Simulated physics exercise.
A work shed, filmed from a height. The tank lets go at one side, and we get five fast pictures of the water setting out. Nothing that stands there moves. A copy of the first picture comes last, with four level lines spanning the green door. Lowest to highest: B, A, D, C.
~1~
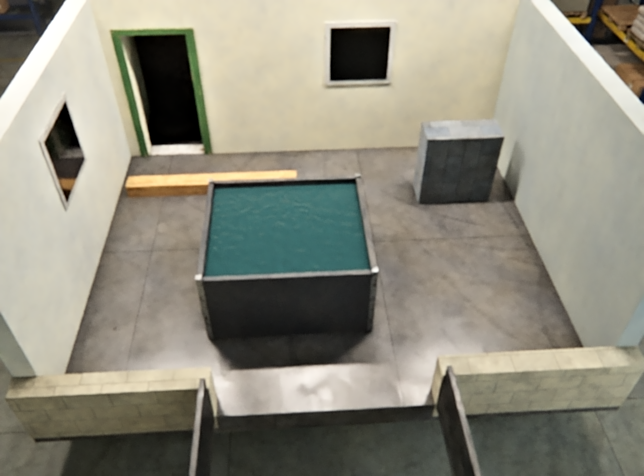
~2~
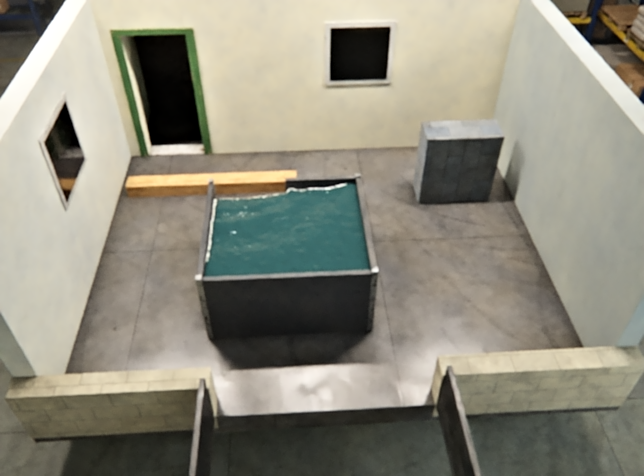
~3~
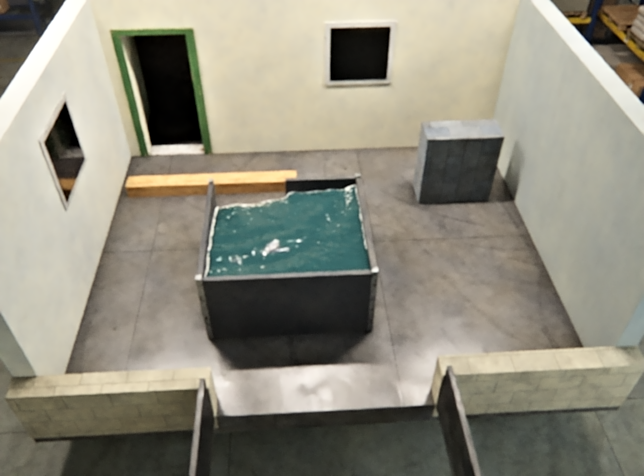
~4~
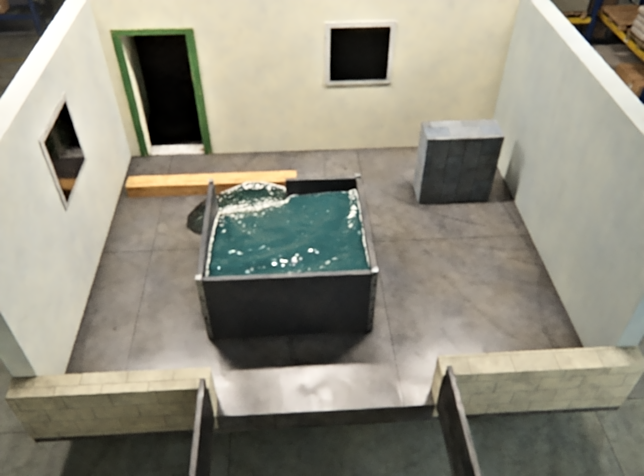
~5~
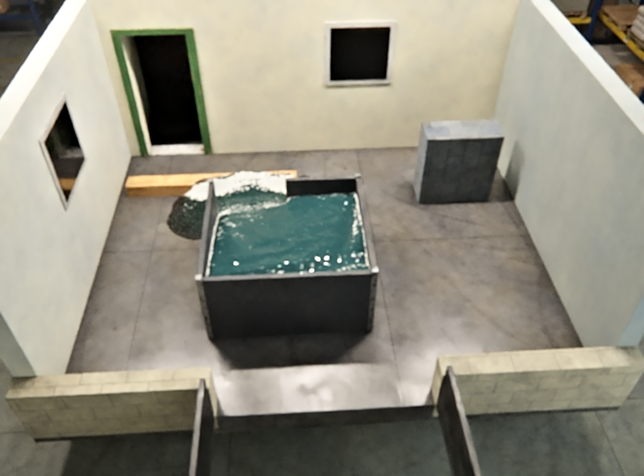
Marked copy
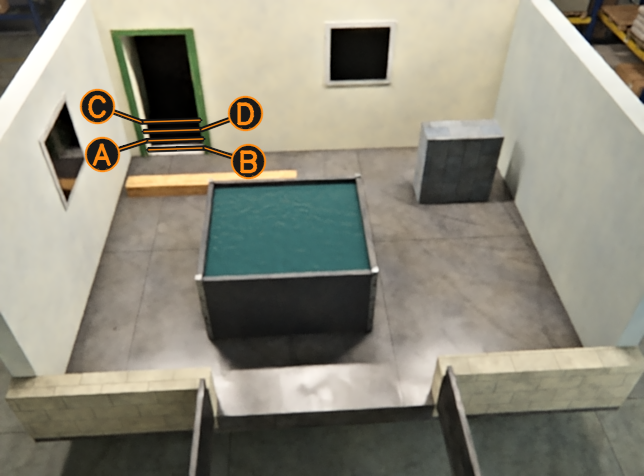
The video shows a walled room from above, where teal water in a dark square tank drops at the back and grows choppy, then pours out behind the tank's back left corner, spreading across the grey floor with white foam.
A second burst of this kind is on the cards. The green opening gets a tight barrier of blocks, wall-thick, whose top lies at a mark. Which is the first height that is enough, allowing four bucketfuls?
It is A.
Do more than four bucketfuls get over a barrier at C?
No.
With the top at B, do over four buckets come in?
Yes, it does.
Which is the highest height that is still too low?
The answer is B.
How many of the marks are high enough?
Three of the four.
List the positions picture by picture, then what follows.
In the first frame, water in the tank at rest, its middle at (286, 228); foot of the green doorway at (177, 155); open gate at (325, 358).
In the second frame, water covers 1 % of the ground, its front hidden from here.
In the third frame, water covers 3 % of the ground, its front hidden from here.
In the fourth frame, water covers 7 % of the ground, its front hidden from here.
In the fifth frame, front seen at (182, 206), 11 % of the ground wet.
On the marked copy, A at (174, 139); B at (176, 148); C at (170, 121); D at (172, 130); from the bottom up B, A, D, C.
Choosing A, a splash gets over, under a bucket.
Choosing B, about 14 bucketfuls get in.
Choosing C, nothing gets over.
Choosing D, nothing gets over.
